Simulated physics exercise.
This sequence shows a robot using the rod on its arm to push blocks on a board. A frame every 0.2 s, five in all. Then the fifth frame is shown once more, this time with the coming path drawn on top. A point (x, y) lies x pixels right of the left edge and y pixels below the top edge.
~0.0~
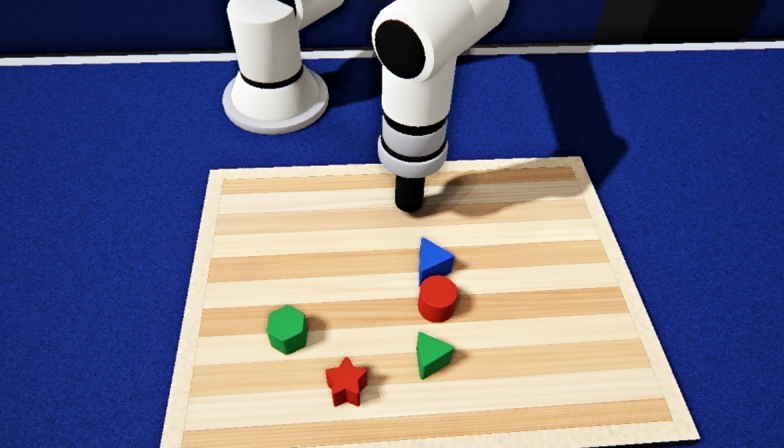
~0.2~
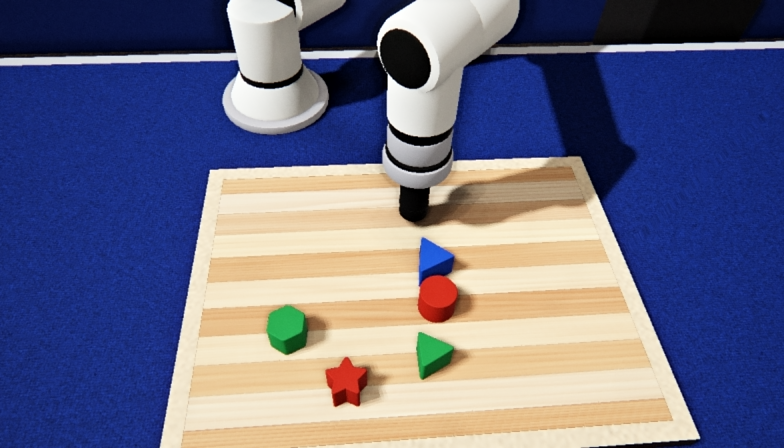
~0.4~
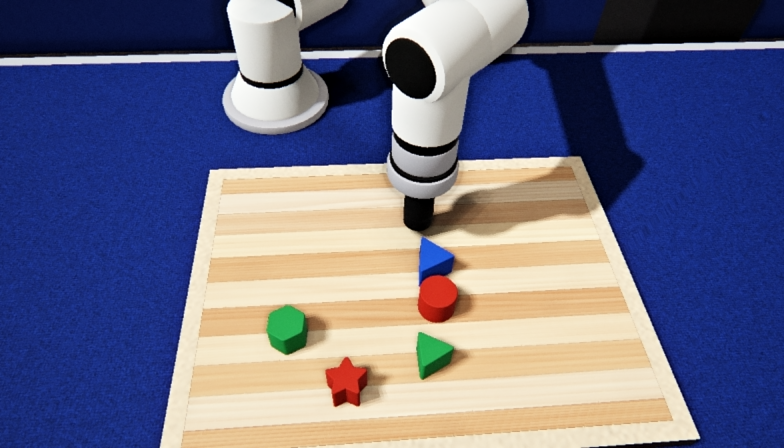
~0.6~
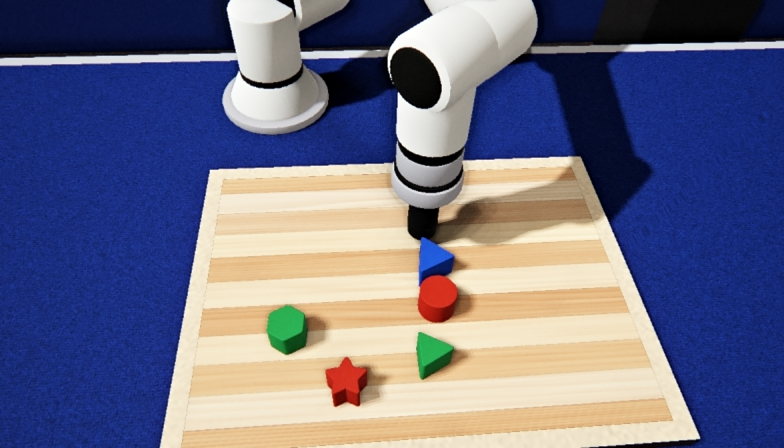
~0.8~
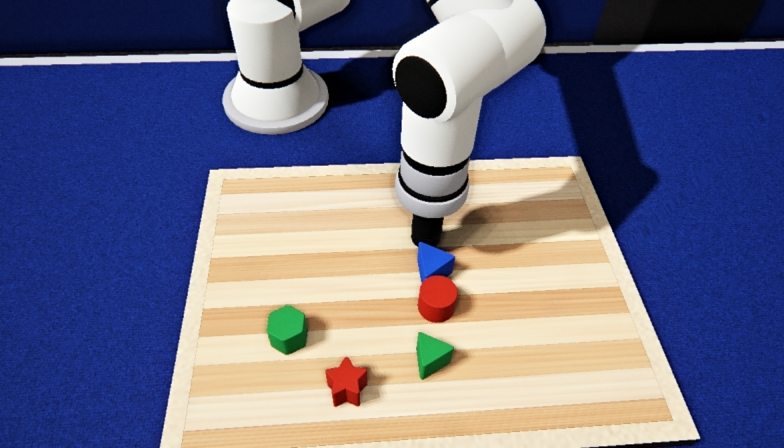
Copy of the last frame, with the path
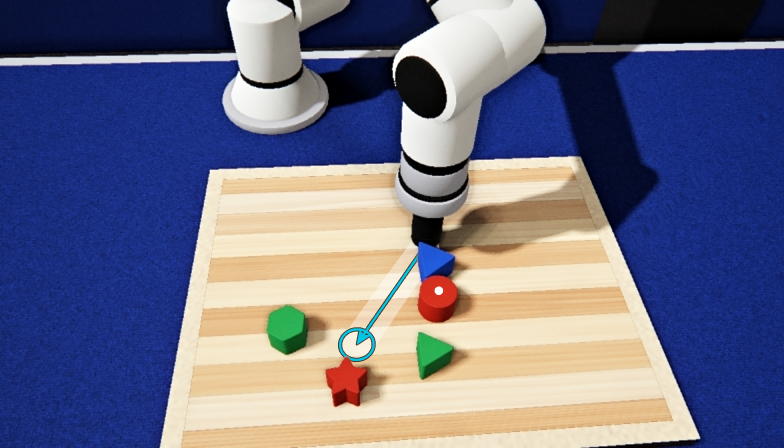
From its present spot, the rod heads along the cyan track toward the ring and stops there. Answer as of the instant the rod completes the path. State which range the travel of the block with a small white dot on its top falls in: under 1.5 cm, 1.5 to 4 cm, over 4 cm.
The block shifts between 1.5 and 4 cm.
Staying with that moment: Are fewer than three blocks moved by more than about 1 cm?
It seems so.
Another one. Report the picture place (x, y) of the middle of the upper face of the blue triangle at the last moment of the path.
I'd guess (412, 303).
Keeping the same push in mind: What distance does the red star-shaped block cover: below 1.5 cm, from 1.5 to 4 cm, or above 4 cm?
Less than 1.5 cm.
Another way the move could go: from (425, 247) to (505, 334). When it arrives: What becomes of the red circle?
Somewhere new.
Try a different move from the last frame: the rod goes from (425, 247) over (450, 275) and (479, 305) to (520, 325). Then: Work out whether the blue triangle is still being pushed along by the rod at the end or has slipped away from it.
The rod has lost it.
The line goes in a line from (425, 247) to (357, 344); the dot is on the red circle.
On the path given first. One third of the way, rod at (404, 268); blue triangle at (422, 282), turned 45° anticlockwise; red circle at (452, 309).
Two thirds of the way, rod at (382, 301); blue triangle at (412, 303), turned 100° anticlockwise; red circle at (457, 313).
At the end, rod at (357, 337); red star-shaped block unmoved; blue triangle at (412, 303), turned 100° anticlockwise; red circle at (457, 313).
